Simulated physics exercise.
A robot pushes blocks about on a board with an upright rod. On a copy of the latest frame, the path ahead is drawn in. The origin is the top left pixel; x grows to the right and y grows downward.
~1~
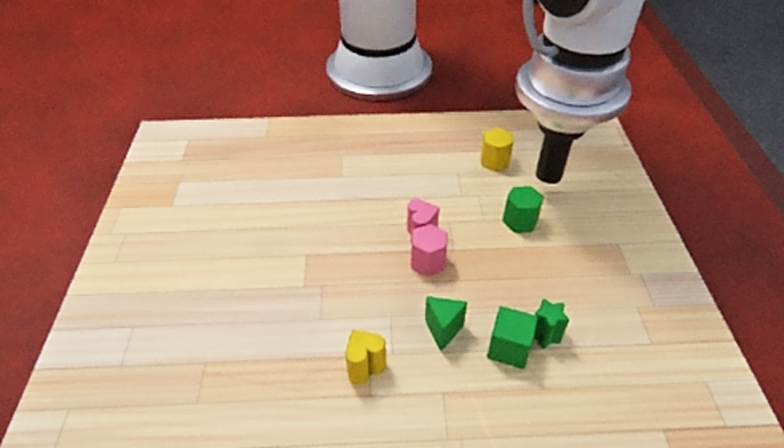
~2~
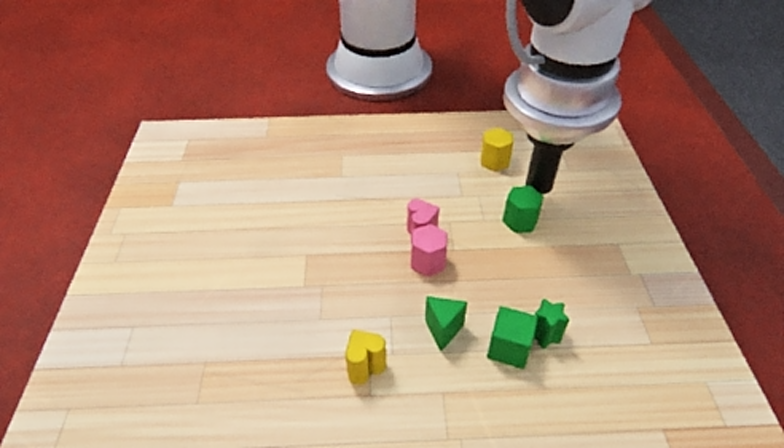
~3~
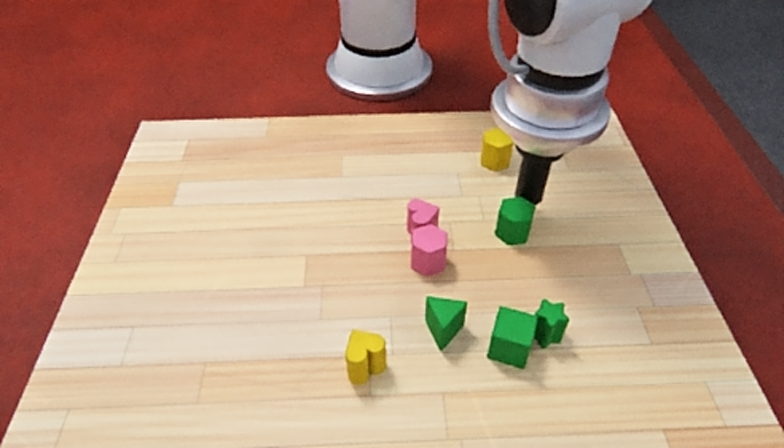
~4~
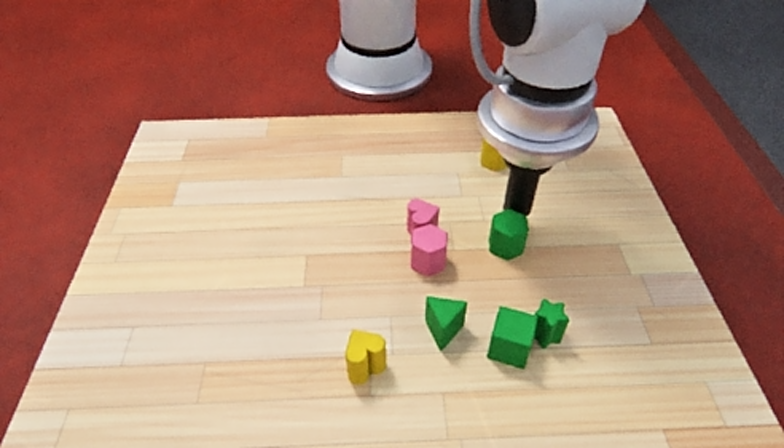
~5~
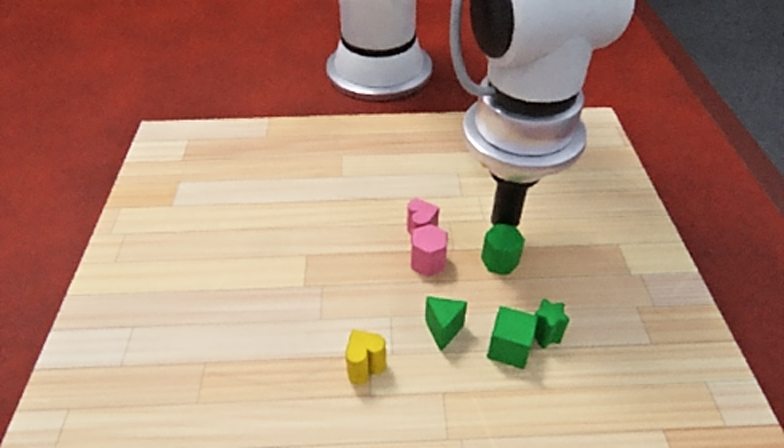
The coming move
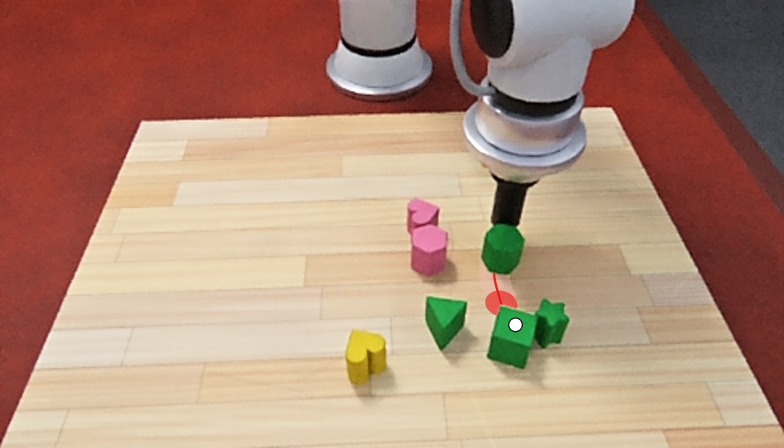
On a light wooden board scattered with green, pink and yellow blocks, a robot arm lowers its black rod toward the green hexagon, then pushes it a short way down and slightly left while the other blocks stay still.
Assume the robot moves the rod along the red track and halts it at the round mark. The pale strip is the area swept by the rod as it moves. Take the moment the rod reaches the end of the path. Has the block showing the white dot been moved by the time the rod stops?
Yes, I think so.
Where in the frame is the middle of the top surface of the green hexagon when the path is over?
By then it is at (498, 307).
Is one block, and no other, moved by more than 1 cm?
My answer is no.
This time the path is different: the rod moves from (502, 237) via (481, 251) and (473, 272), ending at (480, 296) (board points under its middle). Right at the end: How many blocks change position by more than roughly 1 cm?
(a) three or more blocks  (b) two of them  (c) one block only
c - one block only.
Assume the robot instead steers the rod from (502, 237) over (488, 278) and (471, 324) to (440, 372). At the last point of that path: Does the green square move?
Final answer: Yes.
Path on the board, from (502, 237) by way of (497, 257) and (495, 279) to (501, 303); the dot is on the green square.
What follows on the original path. Halfway along, rod (498, 252); green hexagon (501, 270), turned 10° anticlockwise.
At the end, rod (505, 288); green hexagon (498, 307), turned 20° clockwise; green square (515, 341), turned 40° anticlockwise; green star block in place.
